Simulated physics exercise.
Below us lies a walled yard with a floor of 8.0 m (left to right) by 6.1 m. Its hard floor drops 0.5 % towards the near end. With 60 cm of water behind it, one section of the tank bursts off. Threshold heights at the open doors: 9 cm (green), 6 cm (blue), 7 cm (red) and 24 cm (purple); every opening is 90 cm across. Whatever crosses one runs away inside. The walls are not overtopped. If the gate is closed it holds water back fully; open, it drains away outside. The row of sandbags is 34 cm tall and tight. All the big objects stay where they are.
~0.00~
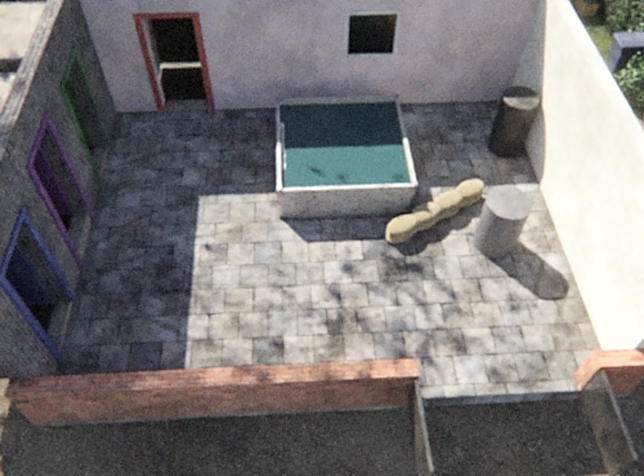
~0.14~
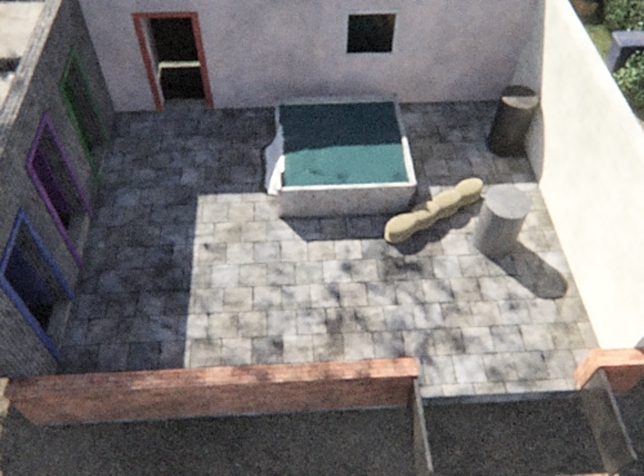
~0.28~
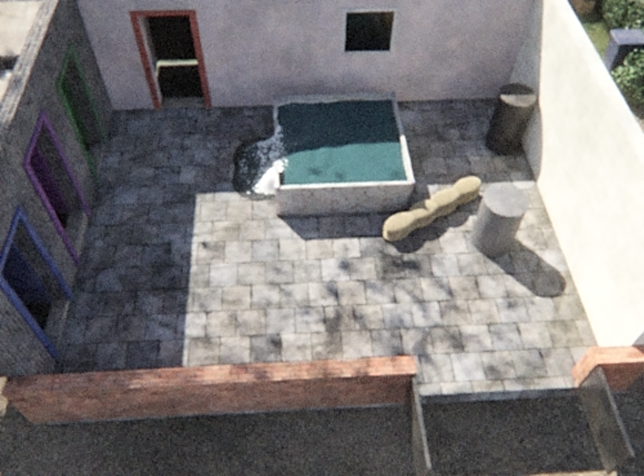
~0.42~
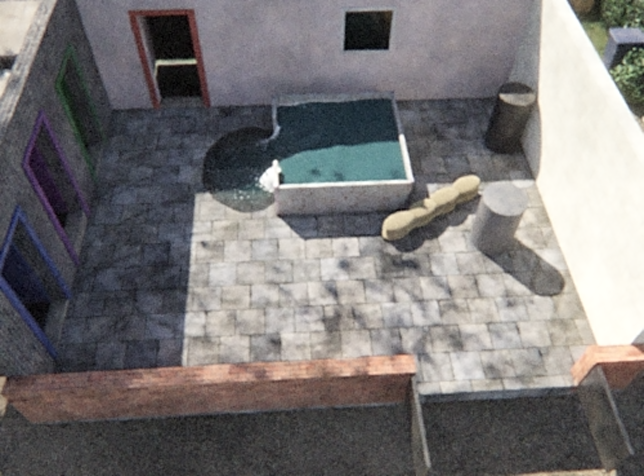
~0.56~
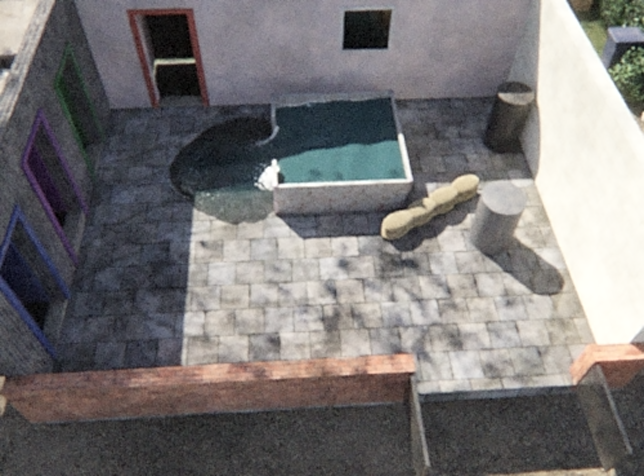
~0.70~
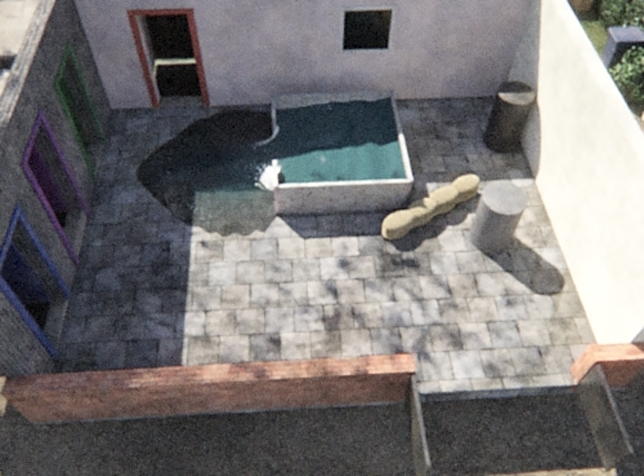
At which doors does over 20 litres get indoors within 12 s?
Door by door: At the green door it goes over the limit; at the blue door it passes the limit; at the red door it passes the limit; at the purple door it does not reach the limit.
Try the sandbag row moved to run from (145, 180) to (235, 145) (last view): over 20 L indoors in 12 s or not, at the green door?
Against that limit: Green not over.
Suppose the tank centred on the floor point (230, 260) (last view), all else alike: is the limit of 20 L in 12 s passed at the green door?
Then: Green not over.
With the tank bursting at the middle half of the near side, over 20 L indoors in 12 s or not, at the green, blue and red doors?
Against that limit: Green not over, blue above, red below.
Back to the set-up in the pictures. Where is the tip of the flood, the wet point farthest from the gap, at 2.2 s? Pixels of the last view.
Near (58, 351).
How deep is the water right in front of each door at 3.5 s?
Depths in cm: Green 21, blue 9, red 13, purple 16.
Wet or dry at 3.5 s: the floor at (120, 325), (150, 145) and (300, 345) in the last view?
In turn: Wet, under water, still dry.
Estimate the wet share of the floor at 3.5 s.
Near 35 per cent is wet.
After 1.4 s water covers 25 % of the floor and is deepest (34 cm) near (266, 166); green door 15 cm at the sill, 20 L in, blue door not reached, red door 7 cm at the sill, 0 L in, purple door not reached.
After 2.2 s water covers 30 % of the floor and is deepest (32 cm) near (107, 132); green door 26 cm at the sill, 93 L in, blue door 6 cm at the sill, 0 L in, red door 11 cm at the sill, 7 L in, purple door 21 cm at the sill, 0 L in.
After 3.5 s water covers 35 % of the floor and is deepest (25 cm) near (48, 398); green door 21 cm at the sill, 212 L in, blue door 9 cm at the sill, 6 L in, red door 13 cm at the sill, 29 L in, purple door 16 cm at the sill, 0 L in.
After 7.0 s water covers 60 % of the floor and is deepest (18 cm) near (48, 398); green door 13 cm at the sill, 295 L in, blue door 10 cm at the sill, 23 L in, red door 12 cm at the sill, 93 L in, purple door 10 cm at the sill, 0 L in.
After 12.0 s water covers 90 % of the floor and is deepest (10 cm) near (48, 398); green door 8 cm at the sill, 304 L in, blue door 10 cm at the sill, 75 L in, red door 6 cm at the sill, 109 L in, purple door 6 cm at the sill, 0 L in.
